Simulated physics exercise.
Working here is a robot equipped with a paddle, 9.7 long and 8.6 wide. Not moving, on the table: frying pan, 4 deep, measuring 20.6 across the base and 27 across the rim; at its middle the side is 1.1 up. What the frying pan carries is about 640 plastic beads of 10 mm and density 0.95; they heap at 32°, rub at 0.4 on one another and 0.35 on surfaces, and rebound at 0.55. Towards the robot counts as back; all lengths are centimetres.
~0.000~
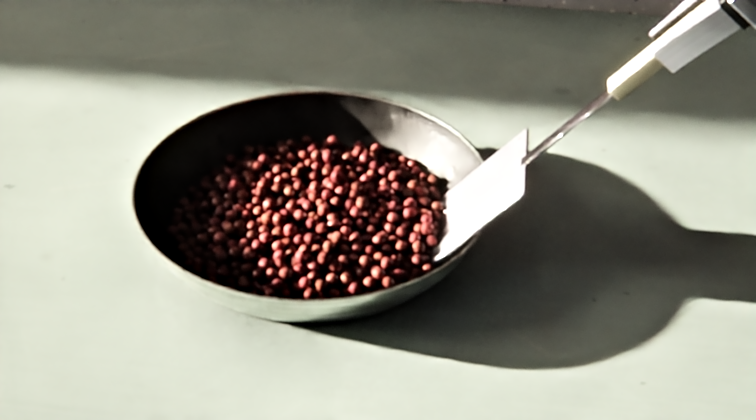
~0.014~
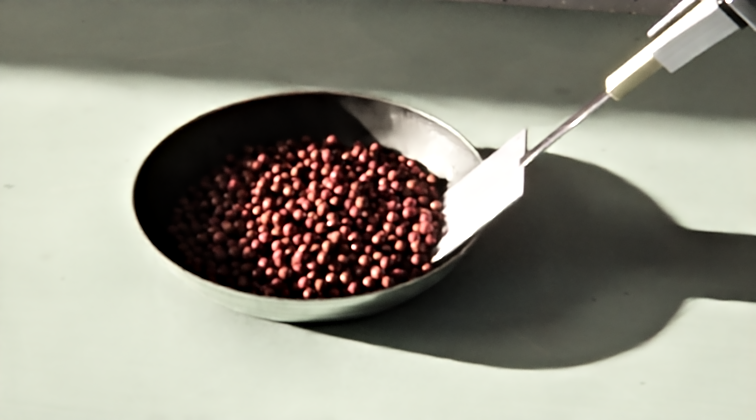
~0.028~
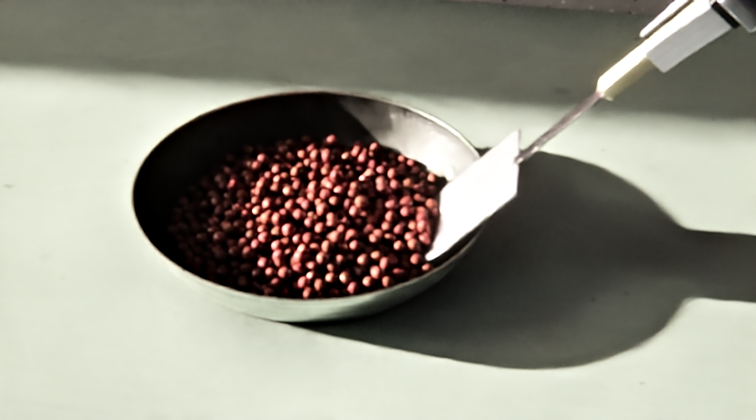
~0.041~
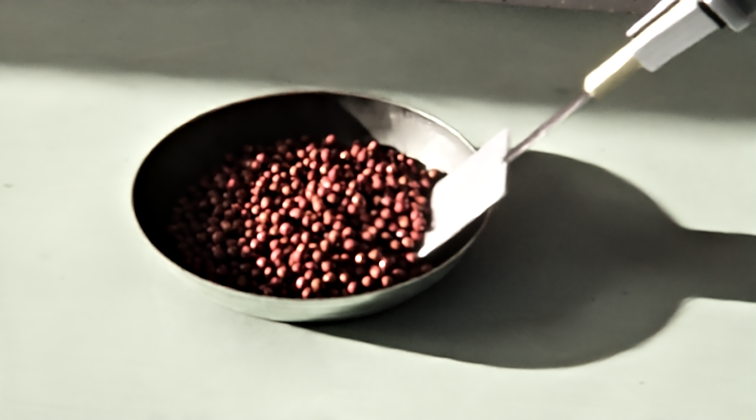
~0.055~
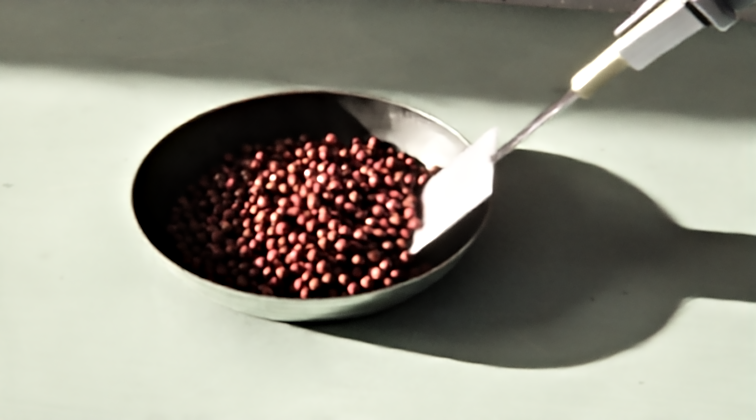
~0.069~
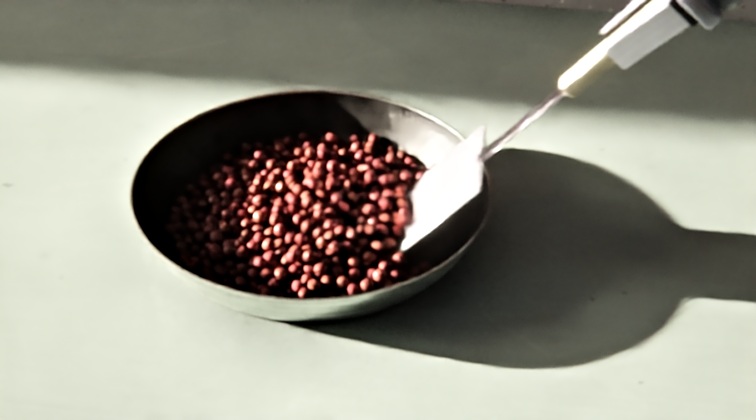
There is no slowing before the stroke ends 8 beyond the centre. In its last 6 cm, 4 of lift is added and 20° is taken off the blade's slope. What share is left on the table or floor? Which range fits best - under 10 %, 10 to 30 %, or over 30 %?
The range that fits: Under 10 %.
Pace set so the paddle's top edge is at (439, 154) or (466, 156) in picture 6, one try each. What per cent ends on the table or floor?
That comes to about 20 and about 10 percent, in that order.
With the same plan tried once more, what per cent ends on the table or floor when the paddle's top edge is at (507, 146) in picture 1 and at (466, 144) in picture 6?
Close to 0 in a hundred.
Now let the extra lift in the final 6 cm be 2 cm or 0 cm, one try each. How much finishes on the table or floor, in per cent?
First try around 0 percent, second try around 0 percent.
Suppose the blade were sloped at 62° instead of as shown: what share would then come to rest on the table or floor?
My guess is close to 0 per cent.
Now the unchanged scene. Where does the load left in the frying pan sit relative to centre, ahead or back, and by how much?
About 4.5 centimetres ahead.
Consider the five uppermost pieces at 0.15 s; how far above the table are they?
Height: Approx. 4 cm.
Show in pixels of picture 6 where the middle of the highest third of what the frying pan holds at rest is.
I'd say around pixel (196, 195).
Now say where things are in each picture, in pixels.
In the first frame, paddle top edge at (526, 160), sloping 49°; upper third of the load around (316, 208), from x 175 to 440, top at y 140; 635 in the frying pan.
In the second frame, paddle top edge at (525, 160), sloping 49°; upper third of the load around (317, 208), from x 175 to 435, top at y 140.
In the third frame, paddle top edge at (518, 160), sloping 49°; upper third of the load around (322, 207), from x 170 to 435, top at y 140.
In the fourth frame, paddle top edge at (507, 159), sloping 49°; upper third of the load around (325, 208), from x 170 to 435, top at y 140.
In the fifth frame, paddle top edge at (494, 158), sloping 49°; upper third of the load around (325, 210), from x 170 to 435, top at y 140.
In the sixth frame, paddle top edge at (482, 157), sloping 49°; upper third of the load around (322, 208), from x 170 to 435, top at y 140; 635 in the frying pan.
By 0.15 s, sloping 49°, highest piece 4 above the table; 635 in the frying pan.
By 0.23 s, sloping 42°, highest piece 5 above the table; 635 in the frying pan.
By 0.47 s, sloping 29°, highest piece 5 above the table; 613 in the frying pan, 22 on the table or floor.
By 1.52 s, sloping 29°, highest piece 5 above the table; 613 in the frying pan, 22 on the table or floor.
Final count, 613 in the frying pan, 22 on the table or floor. That is 3 % on the table or floor.
